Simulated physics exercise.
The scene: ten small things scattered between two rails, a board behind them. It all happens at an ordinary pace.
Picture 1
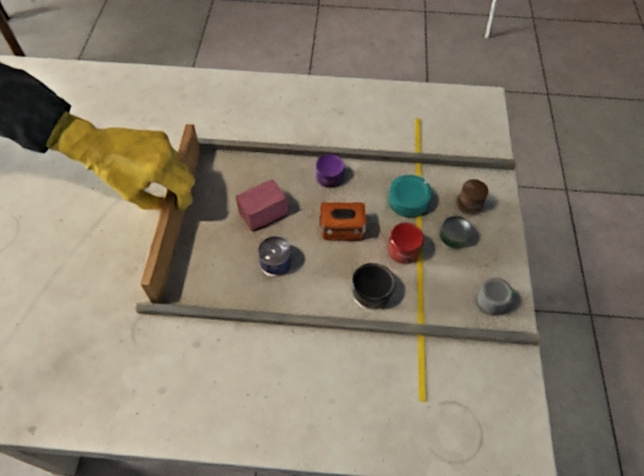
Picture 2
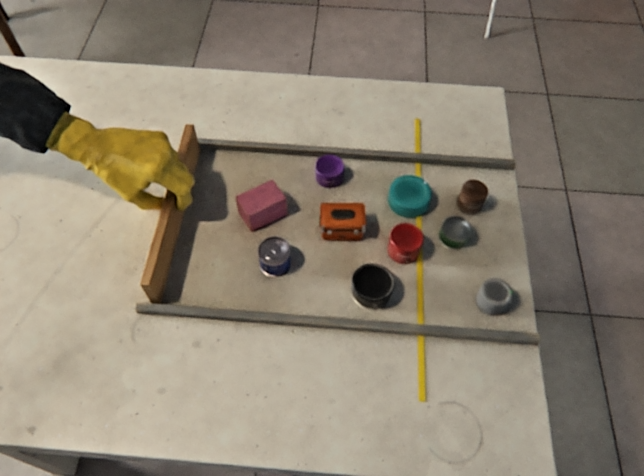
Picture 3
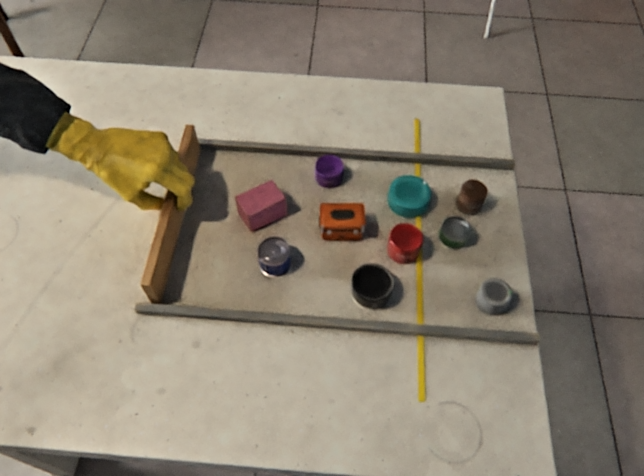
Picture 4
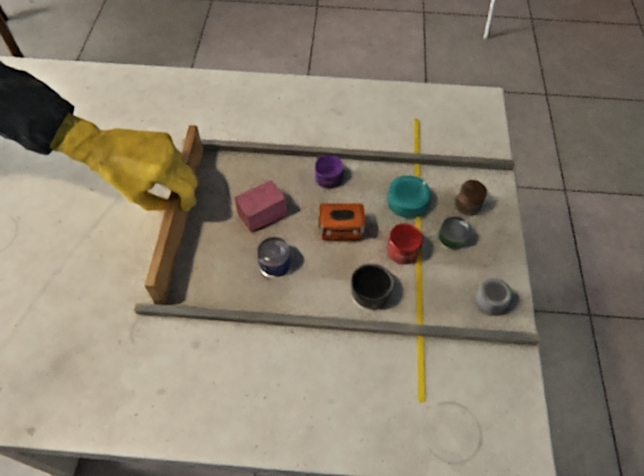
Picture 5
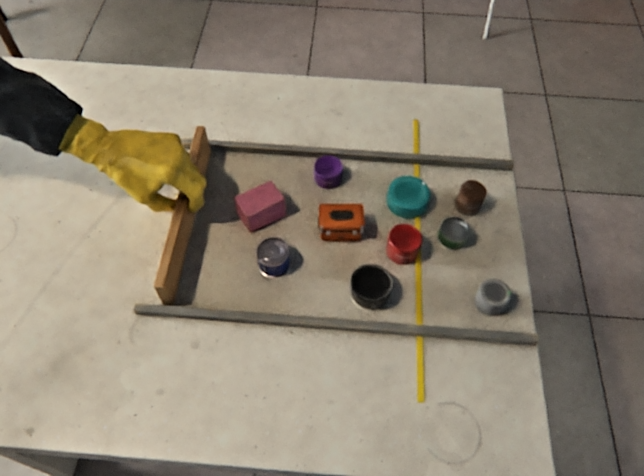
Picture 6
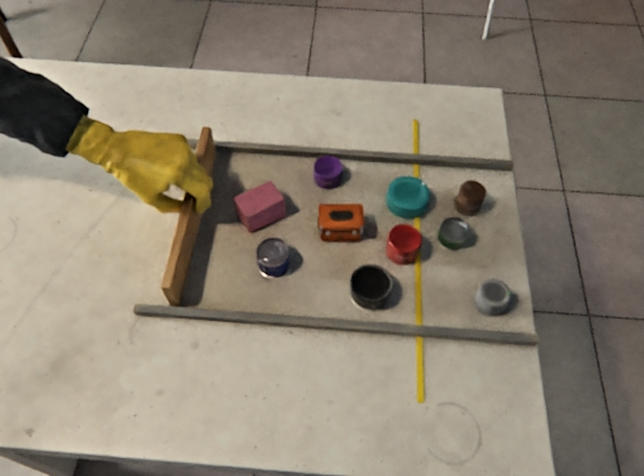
The clip shows a yellow-gloved hand holding a wooden board behind ten small objects scattered between two rails on a pale table, at first nearly still, then sliding the board slightly to the right while the objects stay in place.
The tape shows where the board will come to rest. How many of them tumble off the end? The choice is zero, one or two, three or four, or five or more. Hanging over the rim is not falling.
Outcome: The number that fall off is zero.
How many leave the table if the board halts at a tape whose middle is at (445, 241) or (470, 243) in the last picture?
Down on the floor: 1 and 1.
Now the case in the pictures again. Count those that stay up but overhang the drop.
Overhanging: 0.
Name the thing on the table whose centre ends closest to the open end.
Foremost is the brown lid.
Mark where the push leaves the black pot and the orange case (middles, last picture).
Near (441, 304) and (447, 241).
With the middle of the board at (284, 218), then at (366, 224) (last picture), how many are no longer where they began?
By then 3, and 7.
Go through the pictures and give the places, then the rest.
The first picture shows grey lid (494, 296); brown lid (472, 197); green pot (455, 233); board (174, 208); tape (419, 238).
The second picture shows brown lid (472, 197); purple tub (330, 171).
The third picture shows green pot (455, 233); orange case (342, 222).
The fourth picture shows grey lid (493, 297); red tub (404, 244).
The fifth picture shows brown lid (471, 198); blue pot (273, 258).
The sixth picture shows grey lid (492, 298); brown lid (470, 198); green pot (453, 234); board (192, 211); tape (417, 239).
A little later, none off yet; grey lid at rest near (492, 298); brown lid at rest near (470, 198); green pot at rest near (453, 234).
When it is over, the number that fall off is zero.
